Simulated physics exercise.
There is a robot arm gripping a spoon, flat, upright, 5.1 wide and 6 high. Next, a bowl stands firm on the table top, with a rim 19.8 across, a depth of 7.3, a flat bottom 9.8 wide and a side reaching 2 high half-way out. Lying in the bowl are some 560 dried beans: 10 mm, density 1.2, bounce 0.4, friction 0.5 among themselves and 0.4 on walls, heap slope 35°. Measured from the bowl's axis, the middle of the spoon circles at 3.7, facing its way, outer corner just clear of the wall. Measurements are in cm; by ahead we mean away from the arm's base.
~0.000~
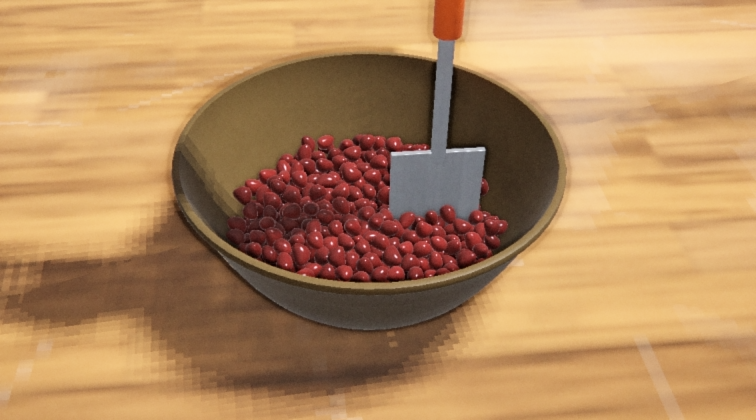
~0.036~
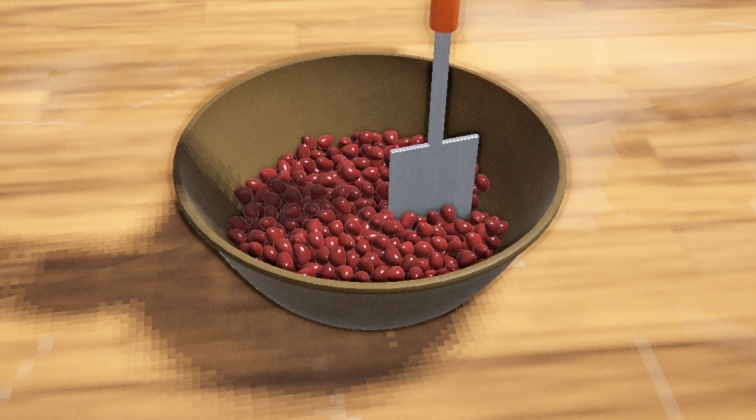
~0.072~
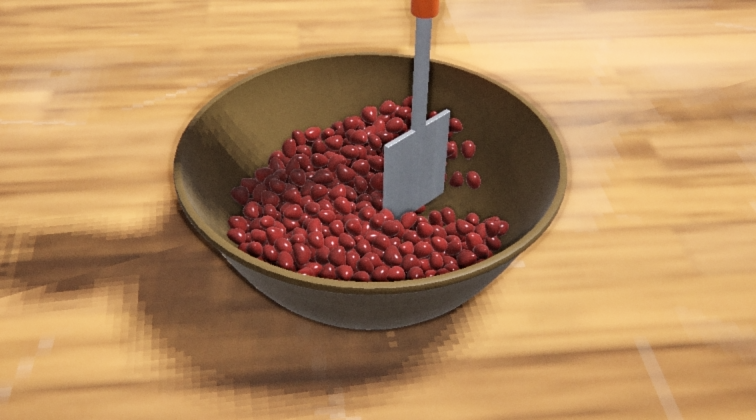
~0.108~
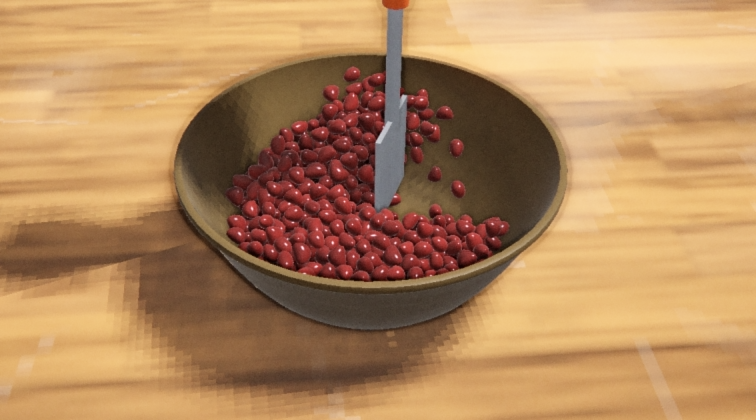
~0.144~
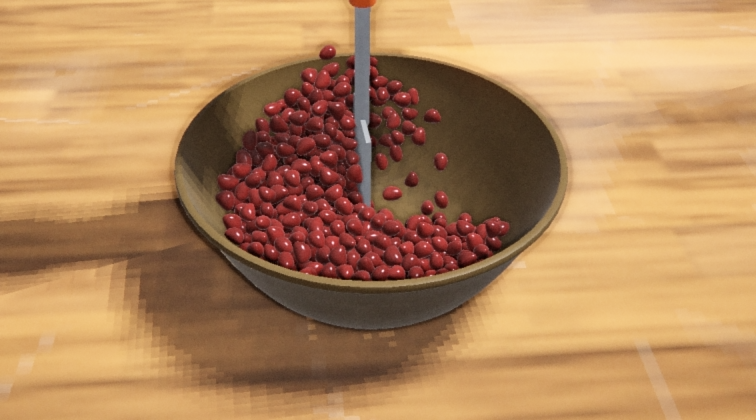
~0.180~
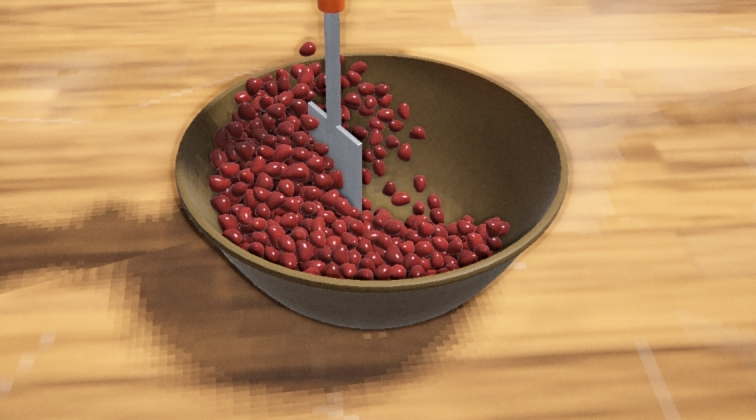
In a brown bowl, a flat metal spoon sweeps leftward, pushing red beans up the left side.
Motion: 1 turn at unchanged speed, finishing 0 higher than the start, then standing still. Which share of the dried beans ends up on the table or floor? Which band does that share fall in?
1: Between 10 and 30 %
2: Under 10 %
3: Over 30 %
Answer: 2.
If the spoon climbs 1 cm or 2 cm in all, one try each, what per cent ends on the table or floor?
Close to 10 and 5 percent, in that order.
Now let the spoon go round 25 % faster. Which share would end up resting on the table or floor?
I'd say close to 15 %.
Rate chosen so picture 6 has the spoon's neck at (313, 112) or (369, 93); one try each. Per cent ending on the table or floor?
Well, about 10 percent the first time and about 0 percent the second.
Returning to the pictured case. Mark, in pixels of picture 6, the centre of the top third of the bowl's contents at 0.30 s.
Near (284, 236).
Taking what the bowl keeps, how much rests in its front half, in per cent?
Near 40 per cent of what stays in the bowl.
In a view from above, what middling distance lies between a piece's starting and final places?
Near 8 cm.
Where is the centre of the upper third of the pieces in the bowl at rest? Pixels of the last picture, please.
Looks like roughly (442, 154) to me.
After 0.30 s, 211° round, highest piece 10 above the table; 556 in the bowl, 1 on the table or floor, 6 in flight or on the tool.
After 0.42 s, 300° round, highest piece 9 above the table; 540 in the bowl, 10 on the table or floor, 13 in flight or on the tool.
After 0.68 s, 0° round, highest piece 7 above the table; 534 in the bowl, 29 on the table or floor.
After 1.38 s, 0° round, highest piece 7 above the table; 534 in the bowl, 29 on the table or floor.
At rest, 534 in the bowl, 29 on the table or floor. That is 5 % on the table or floor.
